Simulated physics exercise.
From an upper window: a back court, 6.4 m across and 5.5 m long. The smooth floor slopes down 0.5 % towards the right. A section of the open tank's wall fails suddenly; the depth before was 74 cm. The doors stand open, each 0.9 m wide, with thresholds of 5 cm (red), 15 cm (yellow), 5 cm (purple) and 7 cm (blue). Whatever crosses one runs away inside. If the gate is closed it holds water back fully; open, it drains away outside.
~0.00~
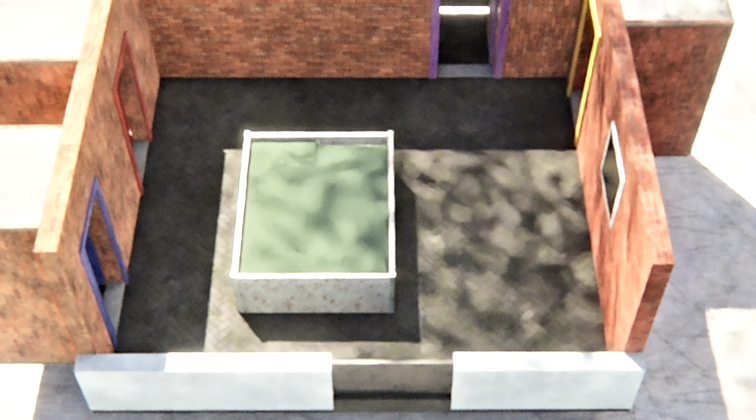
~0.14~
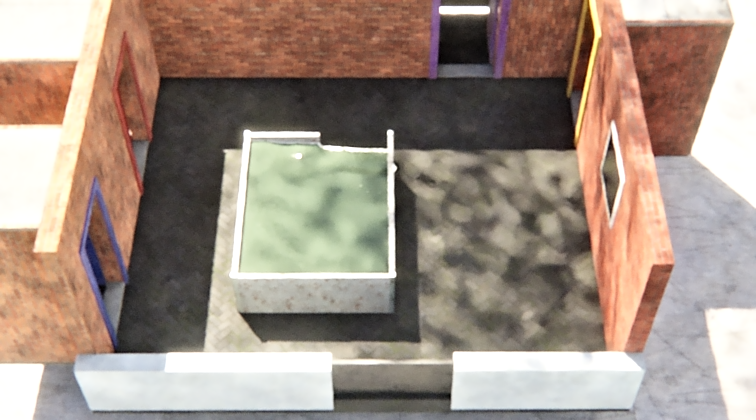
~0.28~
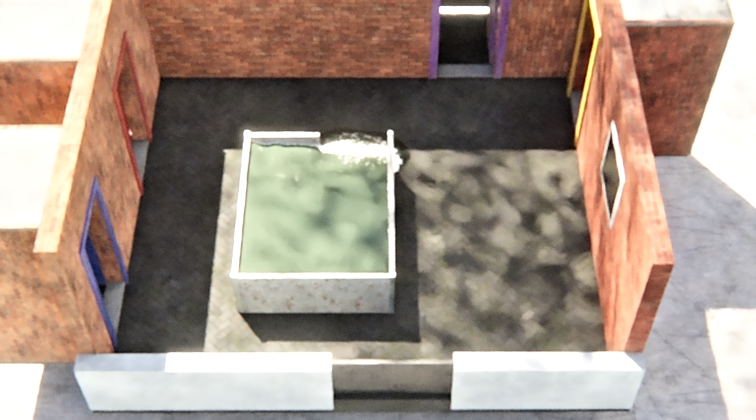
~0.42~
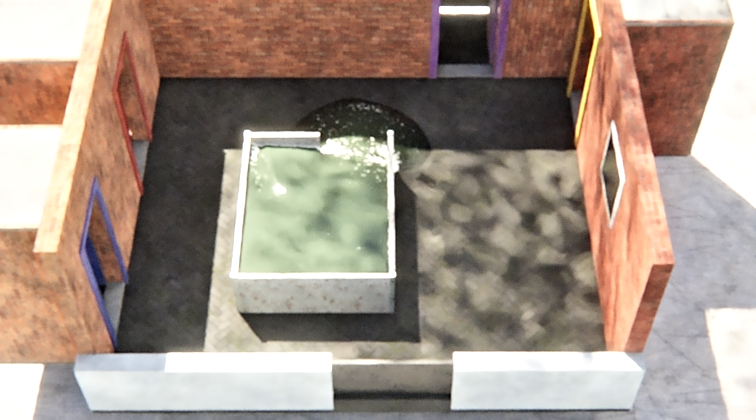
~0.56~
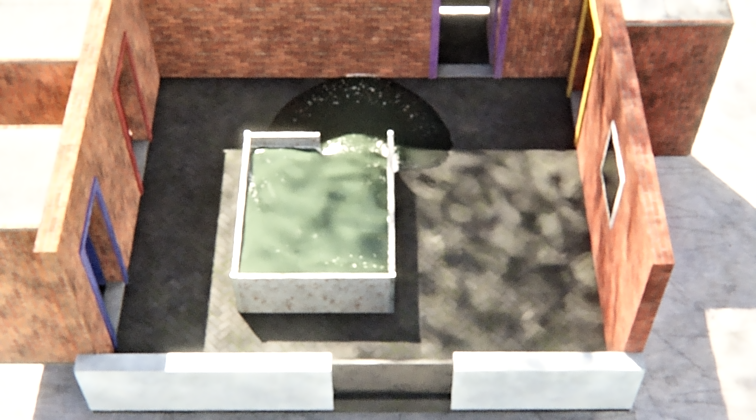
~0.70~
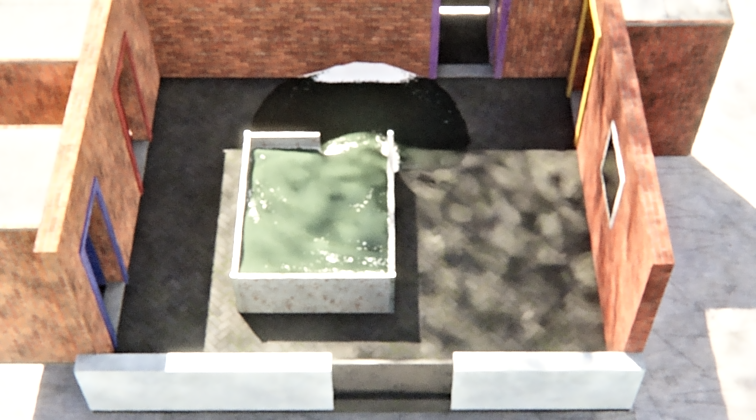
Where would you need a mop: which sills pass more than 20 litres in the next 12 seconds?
The water let in: At the red door it goes over the limit; at the yellow door it exceeds the limit; at the purple door it exceeds the limit; at the blue door it passes the limit.
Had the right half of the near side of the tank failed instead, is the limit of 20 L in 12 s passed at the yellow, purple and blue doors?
Then: Yellow below, purple over, blue above.
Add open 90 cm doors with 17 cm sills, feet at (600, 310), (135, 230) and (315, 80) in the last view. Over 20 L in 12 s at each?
In that order: Under, not over, past it.
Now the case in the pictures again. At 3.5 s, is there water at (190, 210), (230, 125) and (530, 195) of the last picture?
In turn: Wet, wet, flooded.
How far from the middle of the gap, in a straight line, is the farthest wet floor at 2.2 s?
About 3.8 m.
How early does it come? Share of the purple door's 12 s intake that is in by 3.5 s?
Some 60 per cent by then.
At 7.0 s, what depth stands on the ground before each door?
Depths in cm: Red 7, yellow 16, purple 9, blue 7.
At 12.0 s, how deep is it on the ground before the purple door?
Roughly 7.0 cm deep.
After 1.4 s water covers 20 % of the floor and is deepest (44 cm) near (367, 87); red door not reached, yellow door not reached, purple door 18 cm at the sill, 9 L in, blue door not reached.
After 2.2 s water covers 30 % of the floor and is deepest (42 cm) near (562, 79); red door not reached, yellow door 21 cm at the sill, 3 L in, purple door 17 cm at the sill, 65 L in, blue door not reached.
After 3.5 s water covers 55 % of the floor and is deepest (29 cm) near (551, 87); red door 11 cm at the sill, 10 L in, yellow door 26 cm at the sill, 75 L in, purple door 13 cm at the sill, 126 L in, blue door 1 cm at the sill, 0 L in.
After 7.0 s water covers 100 % of the floor and is deepest (18 cm) near (564, 95); red door 7 cm at the sill, 47 L in, yellow door 16 cm at the sill, 149 L in, purple door 9 cm at the sill, 193 L in, blue door 7 cm at the sill, 0 L in.
After 12.0 s water covers 100 % of the floor and is deepest (14 cm) near (584, 235); red door 5 cm at the sill, 55 L in, yellow door 9 cm at the sill, 151 L in, purple door 7 cm at the sill, 216 L in, blue door 11 cm at the sill, 50 L in.
